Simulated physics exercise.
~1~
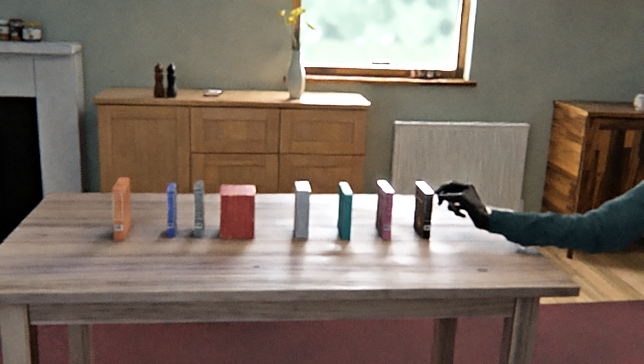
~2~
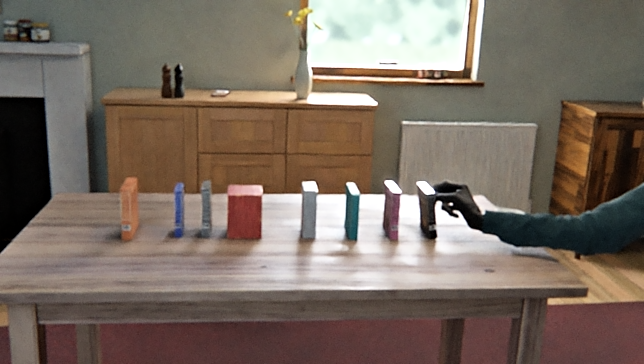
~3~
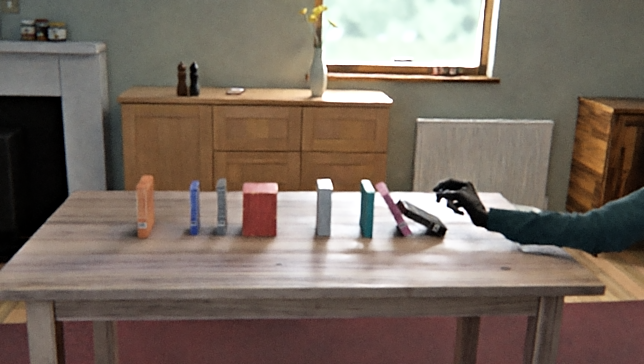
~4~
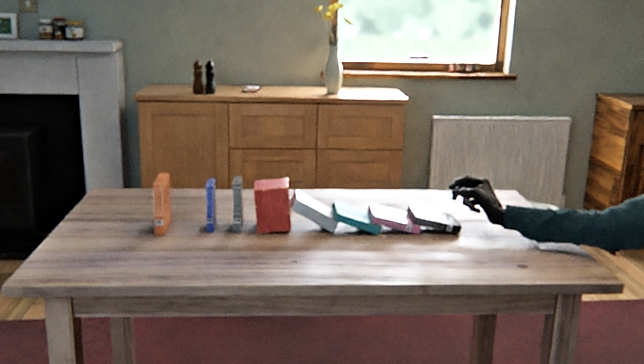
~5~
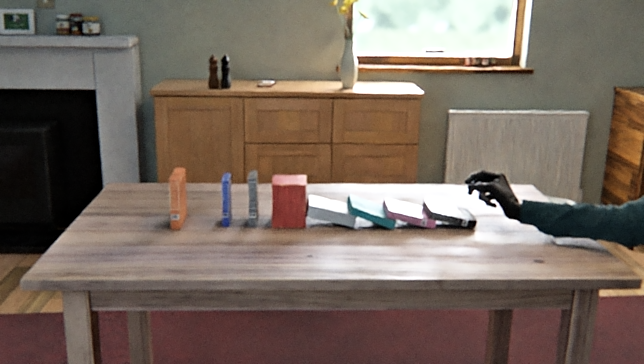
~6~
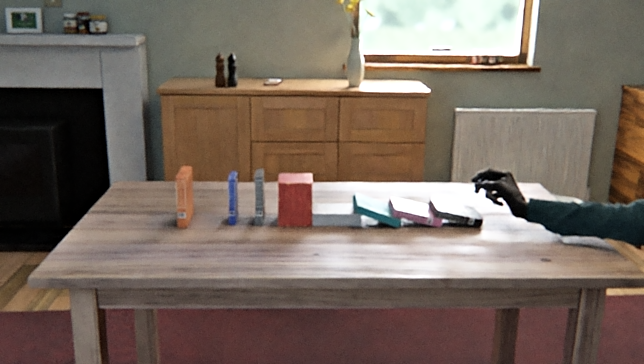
On a wooden table in a living room, a dark hand tips the black packet leftward, toppling the pink packet, turquoise block and white block in turn, until they lie against the red block, which stays upright with the grey, blue and orange packets.
